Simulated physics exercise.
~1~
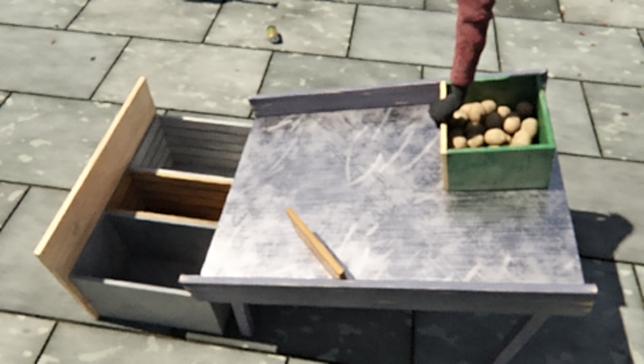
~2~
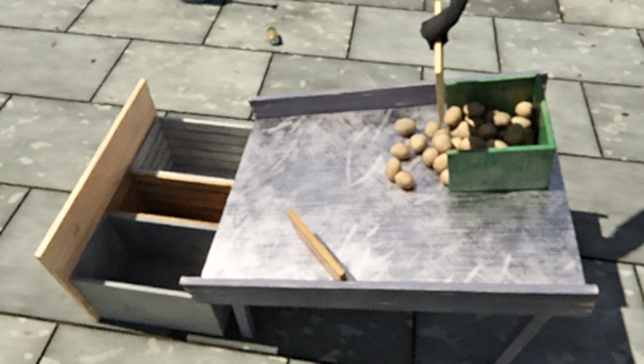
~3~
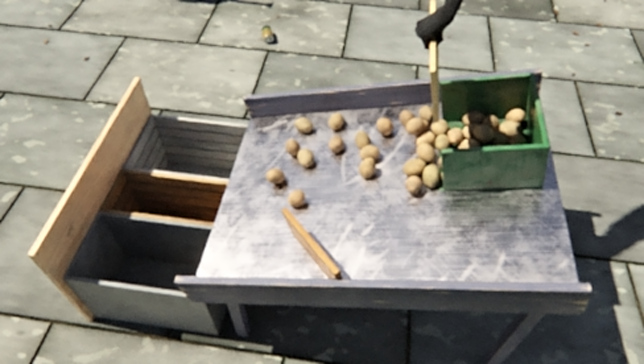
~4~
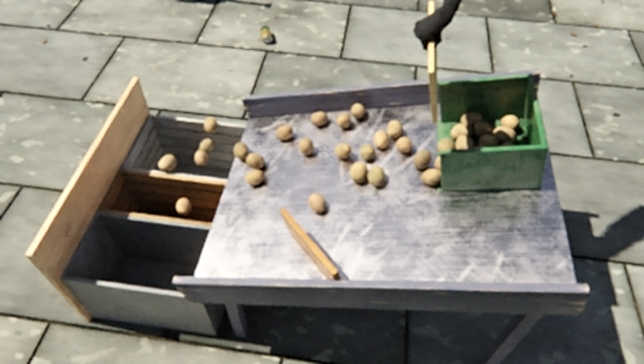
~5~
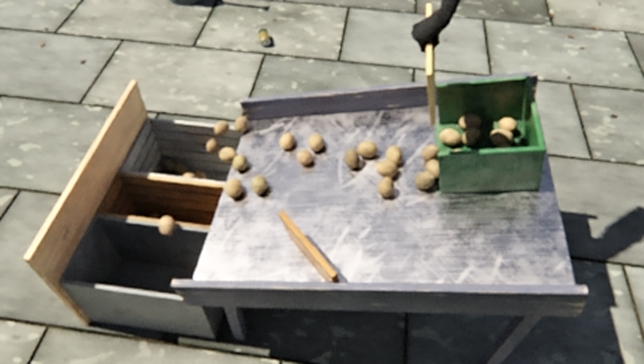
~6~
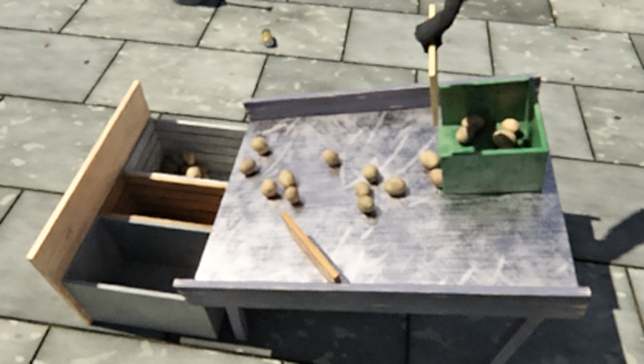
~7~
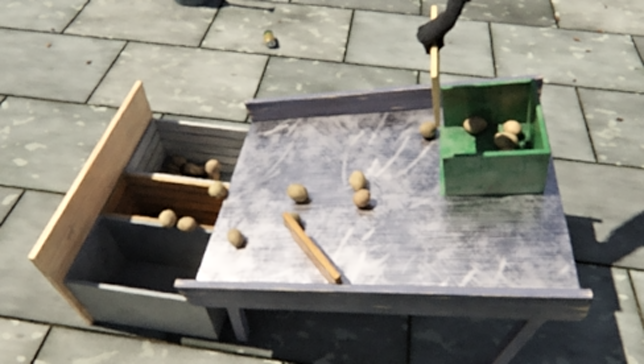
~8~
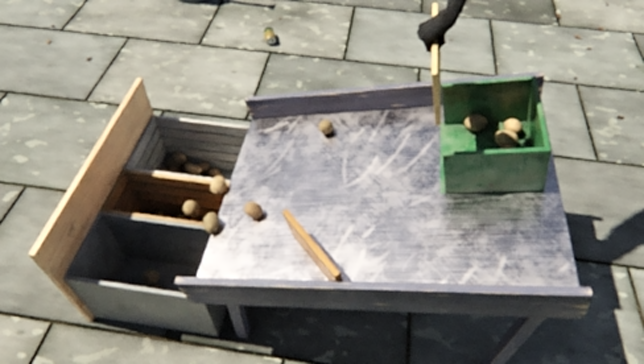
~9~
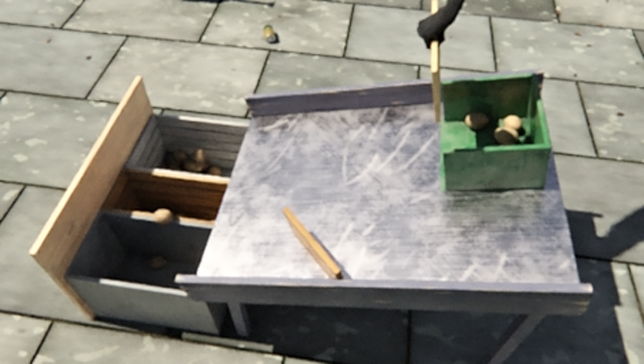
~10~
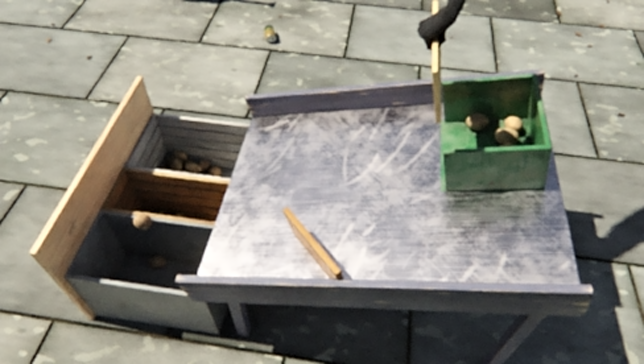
A black-gloved hand lifted the gate of a green box, and potatoes spilled out and rolled left down a sloping table into three bins, gathering mostly in the farthest one, while a few stayed behind in the box.
